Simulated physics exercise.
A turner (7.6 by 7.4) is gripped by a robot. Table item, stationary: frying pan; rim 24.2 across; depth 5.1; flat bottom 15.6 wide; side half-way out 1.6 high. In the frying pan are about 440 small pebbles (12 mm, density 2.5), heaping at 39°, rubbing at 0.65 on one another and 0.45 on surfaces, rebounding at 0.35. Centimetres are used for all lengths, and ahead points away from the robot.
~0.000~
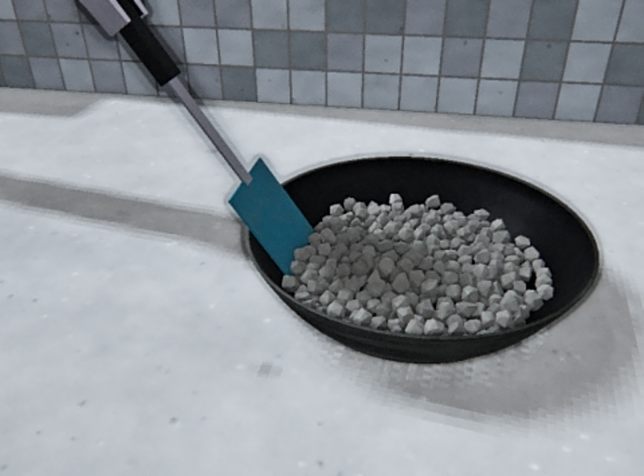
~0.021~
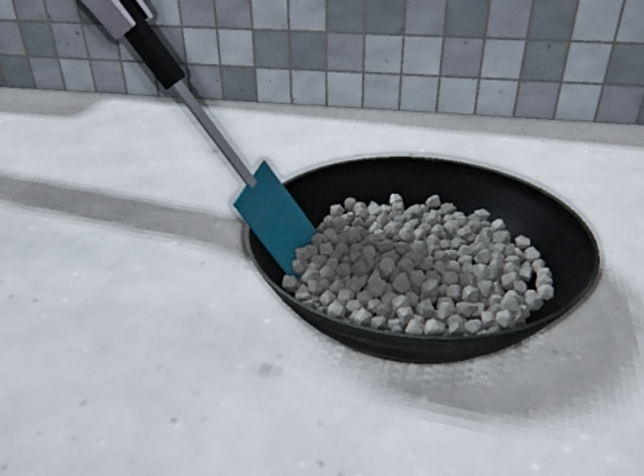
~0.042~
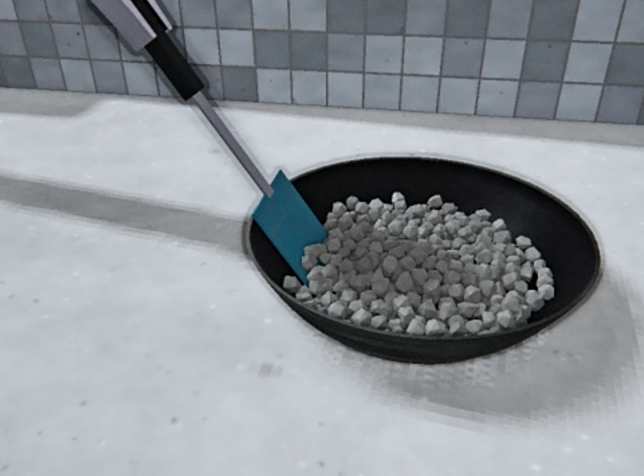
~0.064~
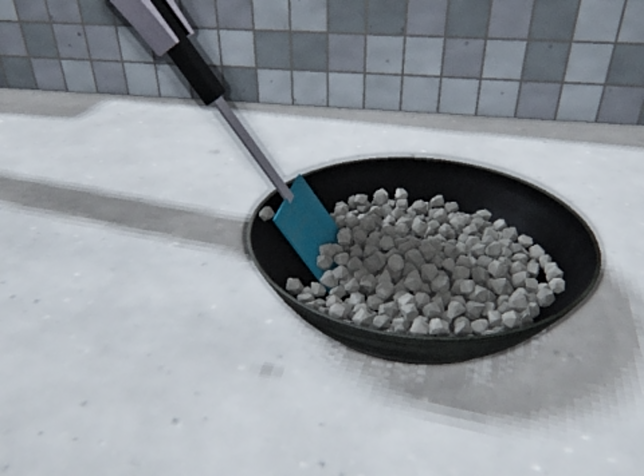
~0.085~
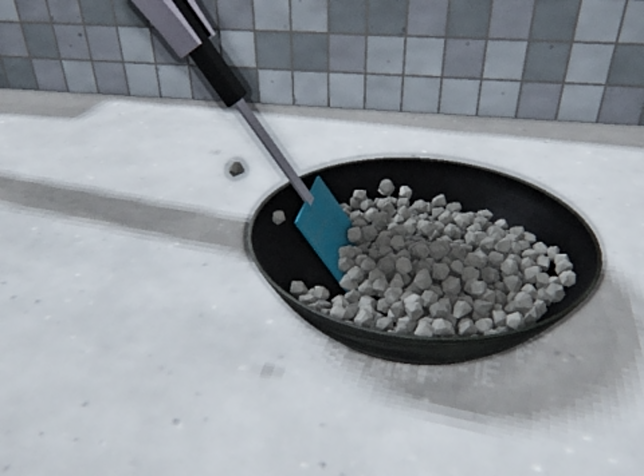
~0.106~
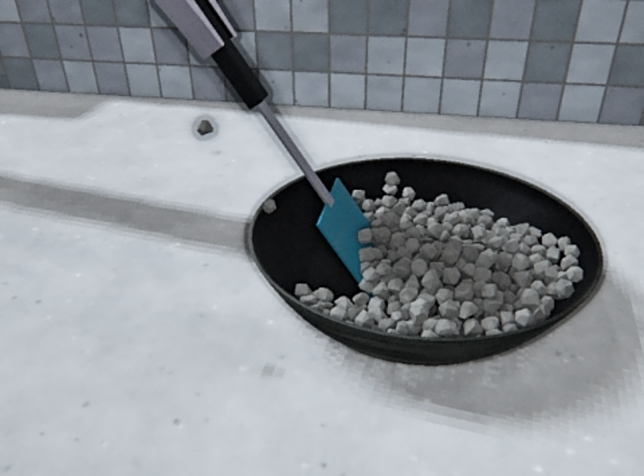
The footage shows a robot-held turner with a teal blade moving rightward through small grey pebbles in a black frying pan, pushing them toward the right side as one pebble flies out over the pan's left rim.
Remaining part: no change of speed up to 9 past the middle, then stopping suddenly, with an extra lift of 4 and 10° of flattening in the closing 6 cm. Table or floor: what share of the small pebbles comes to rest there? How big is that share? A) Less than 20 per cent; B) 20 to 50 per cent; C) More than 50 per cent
B.
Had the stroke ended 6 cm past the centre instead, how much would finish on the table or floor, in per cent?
Estimate: Approx. 10 %.
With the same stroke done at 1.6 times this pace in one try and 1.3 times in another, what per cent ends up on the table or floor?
Some 35 per cent, then some 35 per cent, on the table or floor.
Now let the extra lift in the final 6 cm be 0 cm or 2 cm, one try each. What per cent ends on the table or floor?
Close to 25 and 35 percent respectively.
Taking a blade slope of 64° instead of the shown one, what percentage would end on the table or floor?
Some 35 in a hundred.
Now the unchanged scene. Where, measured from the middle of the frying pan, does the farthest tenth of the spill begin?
35 centimetres, give or take.
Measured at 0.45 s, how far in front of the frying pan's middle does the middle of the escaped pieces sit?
It sits close to 20 cm ahead of the middle.
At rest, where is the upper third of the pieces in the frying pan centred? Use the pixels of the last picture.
I'd put it close to (498, 244).
After 0.16 s, sloping 56°, highest piece 18 above the table; 441 in the frying pan, 2 on the blade or in flight.
After 0.22 s, sloping 52°, highest piece 21 above the table; 439 in the frying pan, 4 on the blade or in flight.
After 0.45 s, sloping 46°, highest piece 18 above the table; 312 in the frying pan, 62 on the table or floor, 69 on the blade or in flight.
After 1.50 s, sloping 46°, highest piece 6 above the table; 312 in the frying pan, 131 on the table or floor.
At rest, 312 in the frying pan, 131 on the table or floor. That is 30 % on the table or floor.
